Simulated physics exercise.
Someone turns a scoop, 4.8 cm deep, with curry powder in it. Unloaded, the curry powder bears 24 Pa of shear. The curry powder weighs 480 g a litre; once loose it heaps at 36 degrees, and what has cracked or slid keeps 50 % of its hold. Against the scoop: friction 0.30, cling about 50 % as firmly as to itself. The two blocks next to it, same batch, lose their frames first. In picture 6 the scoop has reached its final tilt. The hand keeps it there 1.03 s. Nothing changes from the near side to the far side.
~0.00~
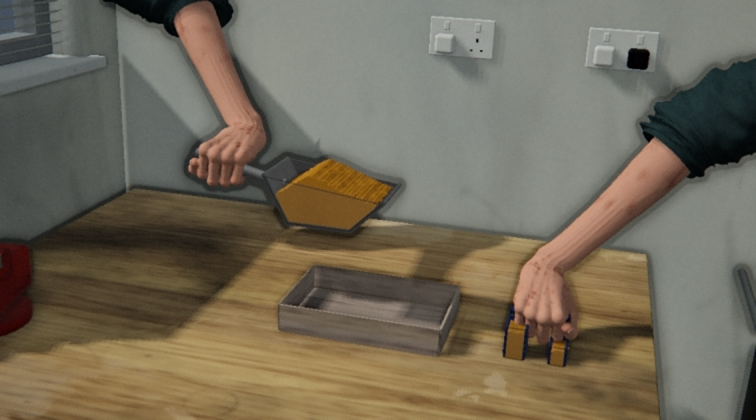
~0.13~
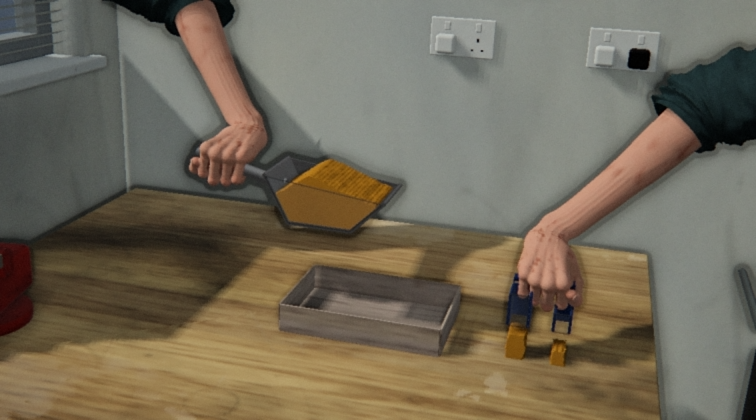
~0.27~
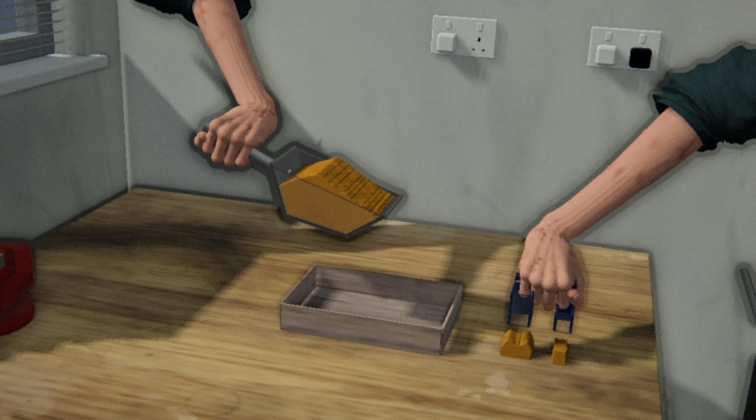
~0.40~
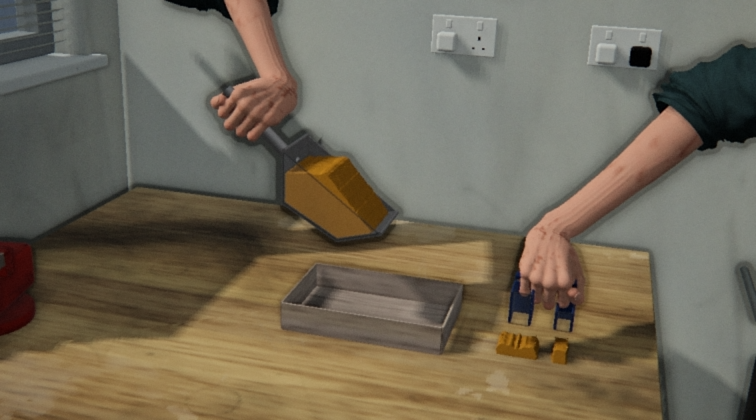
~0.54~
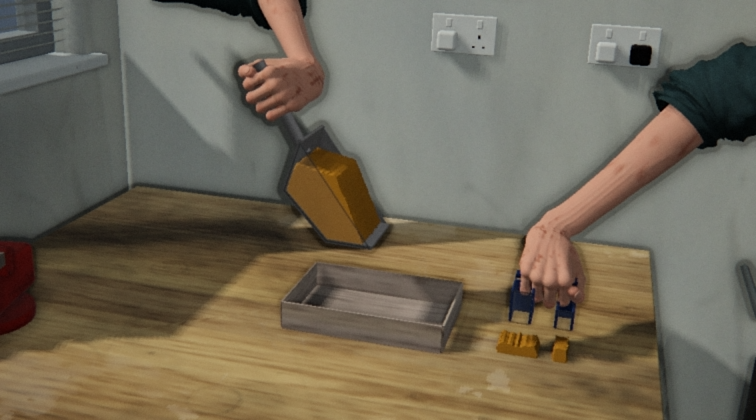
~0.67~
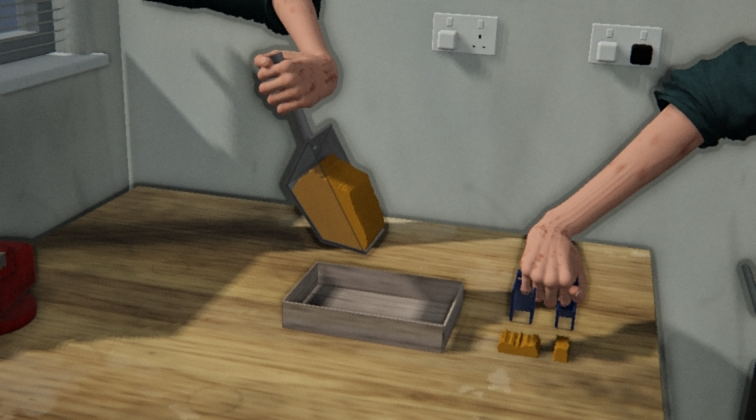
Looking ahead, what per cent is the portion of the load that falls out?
About 59 %.
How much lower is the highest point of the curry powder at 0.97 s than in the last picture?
Some 3.5 cm.
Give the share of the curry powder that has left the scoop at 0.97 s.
Some 40 per cent.
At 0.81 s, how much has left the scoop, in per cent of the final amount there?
Some 20 per cent.
By 0.81 s, the scoop is at 54 degrees and 12 % has left it.
By 0.97 s, the scoop is at 54 degrees and 40 % has left it.
By 1.13 s, the scoop is at 54 degrees and 50 % has left it.
By 1.29 s, the scoop is at 54 degrees and 56 % has left it.
By 1.65 s, at the end, the scoop is at 54 degrees and 59 % has left it.
